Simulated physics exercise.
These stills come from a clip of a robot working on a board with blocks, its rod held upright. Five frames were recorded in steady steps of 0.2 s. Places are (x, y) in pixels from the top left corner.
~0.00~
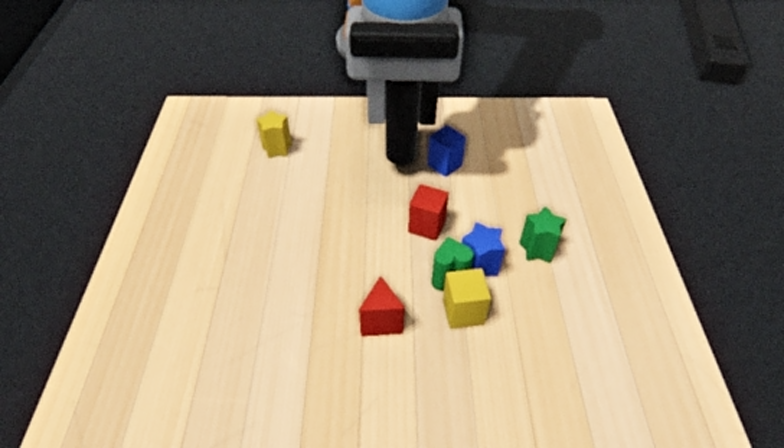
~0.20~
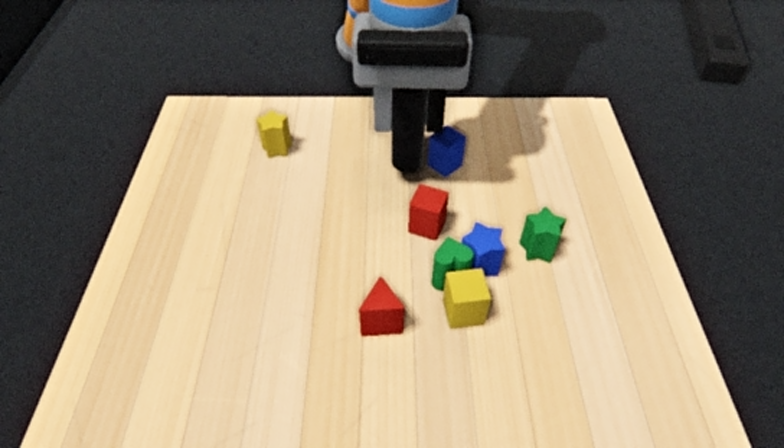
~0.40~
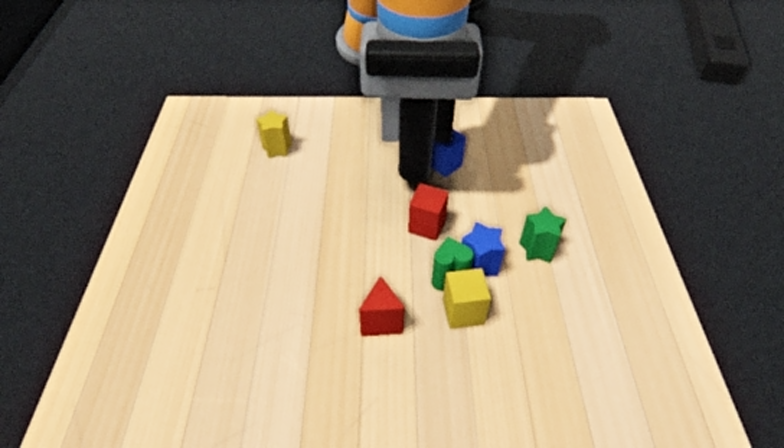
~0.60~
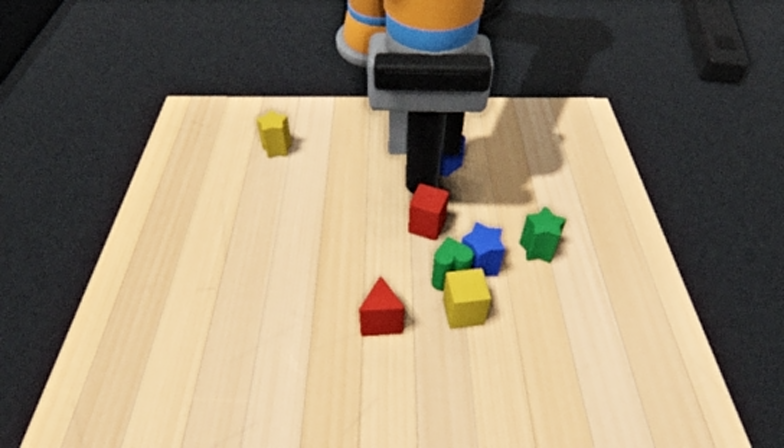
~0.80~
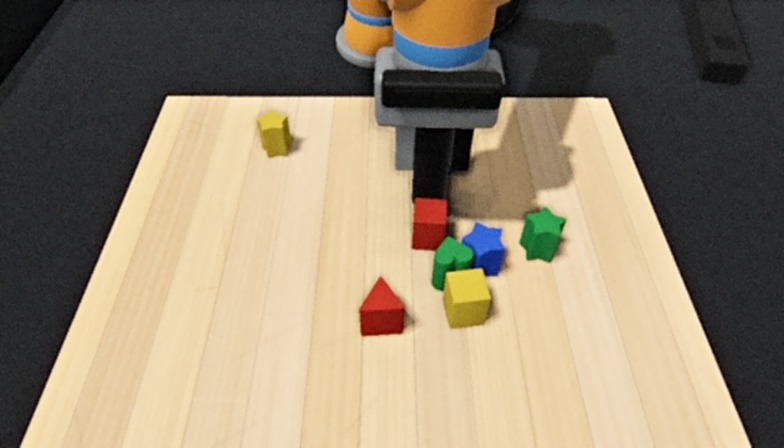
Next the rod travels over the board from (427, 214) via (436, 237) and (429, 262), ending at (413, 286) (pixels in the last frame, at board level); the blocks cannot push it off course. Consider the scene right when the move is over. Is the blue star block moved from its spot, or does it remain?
Well, the blue star block holds its place.
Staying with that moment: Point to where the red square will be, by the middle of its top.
Top centre: (403, 287).
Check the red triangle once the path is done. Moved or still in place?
It gets pushed out of place.
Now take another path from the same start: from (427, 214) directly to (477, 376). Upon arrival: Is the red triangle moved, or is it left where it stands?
It is still where it was.
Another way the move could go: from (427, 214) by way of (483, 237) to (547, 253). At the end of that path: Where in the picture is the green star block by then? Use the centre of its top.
My prediction: (590, 227).
The first path, step by step. Halfway along, rod (436, 236); red square (427, 248), turned 25° clockwise; green heart block (458, 260).
At the end, rod (414, 272); red triangle (372, 307); red square (403, 287), turned 15° clockwise; green heart block (458, 260); blue star block still.
